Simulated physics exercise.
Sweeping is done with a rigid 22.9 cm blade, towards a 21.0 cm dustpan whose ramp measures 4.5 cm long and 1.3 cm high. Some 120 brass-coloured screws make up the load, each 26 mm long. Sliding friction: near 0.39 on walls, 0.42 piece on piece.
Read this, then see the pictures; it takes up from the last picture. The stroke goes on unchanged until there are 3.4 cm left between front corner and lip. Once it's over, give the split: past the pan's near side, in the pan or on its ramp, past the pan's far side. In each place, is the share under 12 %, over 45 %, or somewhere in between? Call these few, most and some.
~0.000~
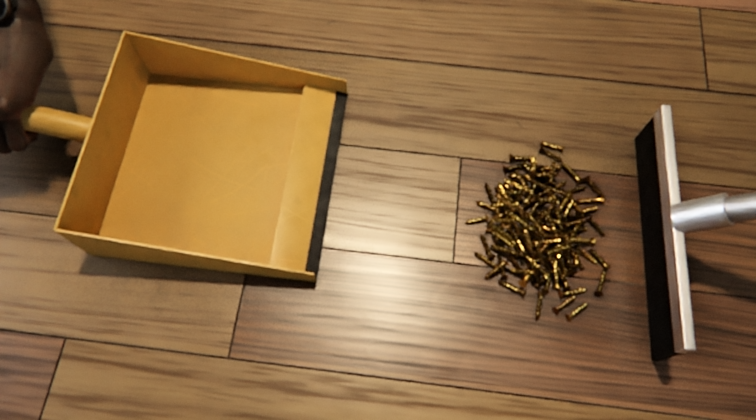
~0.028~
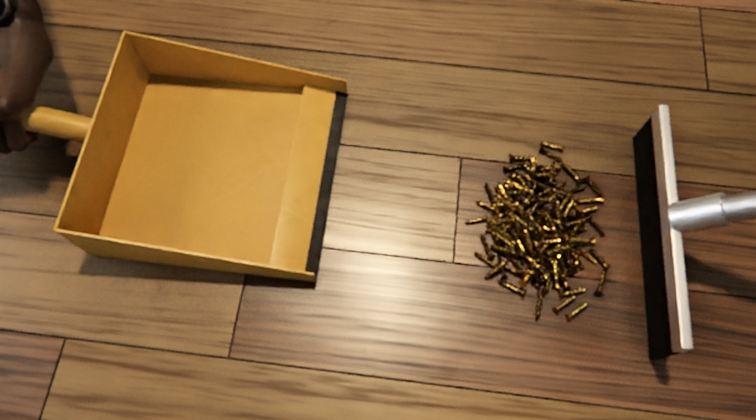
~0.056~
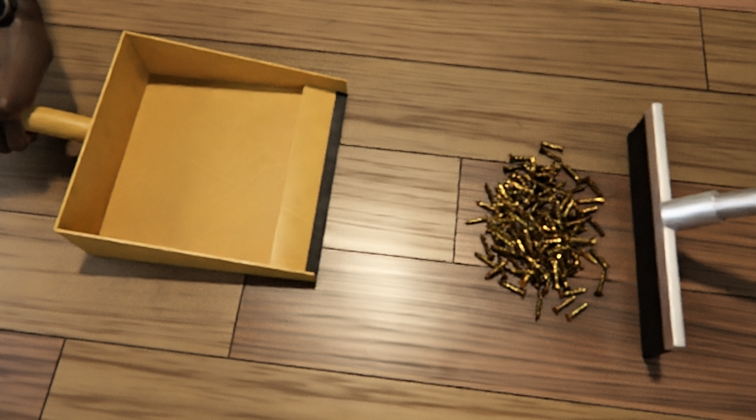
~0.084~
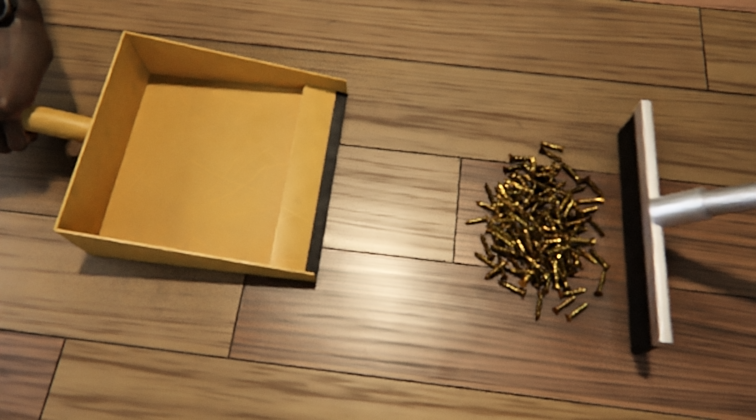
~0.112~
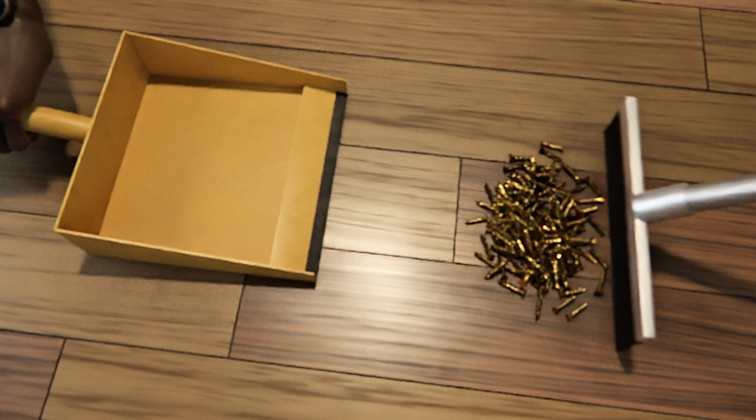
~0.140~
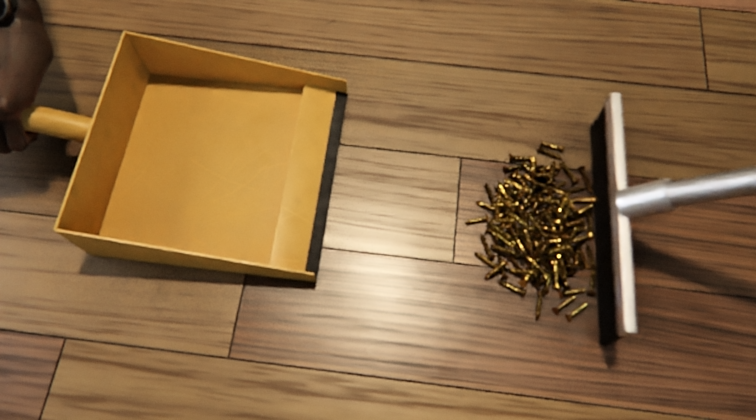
I would put it this way: Past the pan's near side few, in the pan or on its ramp some, past the pan's far side few.
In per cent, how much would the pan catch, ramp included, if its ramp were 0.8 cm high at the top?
It would be near 25 per cent.
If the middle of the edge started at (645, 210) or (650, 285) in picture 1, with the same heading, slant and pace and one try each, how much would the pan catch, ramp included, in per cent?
20 and 25 per cent, roughly.
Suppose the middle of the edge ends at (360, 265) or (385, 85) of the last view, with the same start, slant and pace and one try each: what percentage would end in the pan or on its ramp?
Roughly 20 per cent for the first try and 10 per cent for the second.
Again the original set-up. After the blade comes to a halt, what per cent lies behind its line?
Estimate: Around 0 %.
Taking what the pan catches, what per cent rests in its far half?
Share: Approx. 50 %.
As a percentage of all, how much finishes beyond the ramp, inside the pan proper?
Roughly 0 in a hundred.
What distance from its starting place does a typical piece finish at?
20 cm or so.
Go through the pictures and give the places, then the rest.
Blade from (683, 347) to (661, 115), moved 0.0 cm, 0 of the pieces shifted so far; middle of the pieces at (545, 227); pan at (208, 168), in the first frame.
Blade from (680, 347) to (659, 115), moved 0.2 cm, 0 of the pieces shifted so far; middle of the pieces at (545, 227), in the second frame.
Blade from (673, 344) to (652, 113), moved 0.8 cm, 0 of the pieces shifted so far; middle of the pieces at (545, 227), in the third frame.
Blade from (660, 341) to (641, 110), moved 1.8 cm, 0 of the pieces shifted so far; middle of the pieces at (545, 227), in the fourth frame.
Blade from (643, 336) to (627, 107), moved 3.2 cm, 0 of the pieces shifted so far; middle of the pieces at (545, 227), in the fifth frame.
Blade from (625, 330) to (612, 103), moved 4.7 cm, 7 of the pieces shifted so far; middle of the pieces at (535, 228); pan at (208, 168). The blade's pace is about 0.52 m/s, heading 10 degrees away from the viewer's side, in the sixth frame.
After 0.36 s, middle of the blade 15 cm from the lip; 0 % over the lip, far side 0 %, near side 0 %.
After 0.51 s, middle of the blade 8 cm from the lip; 0 % over the lip, far side 0 %, near side 0 %.
After 0.78 s, middle of the blade 4 cm from the lip; 25 % over the lip, far side 5 %, near side 0 %.
By 1.4 s all is still; near side 0 %, pan 25 %, far side 5 %, in front of the lip or behind the blade 70 %.
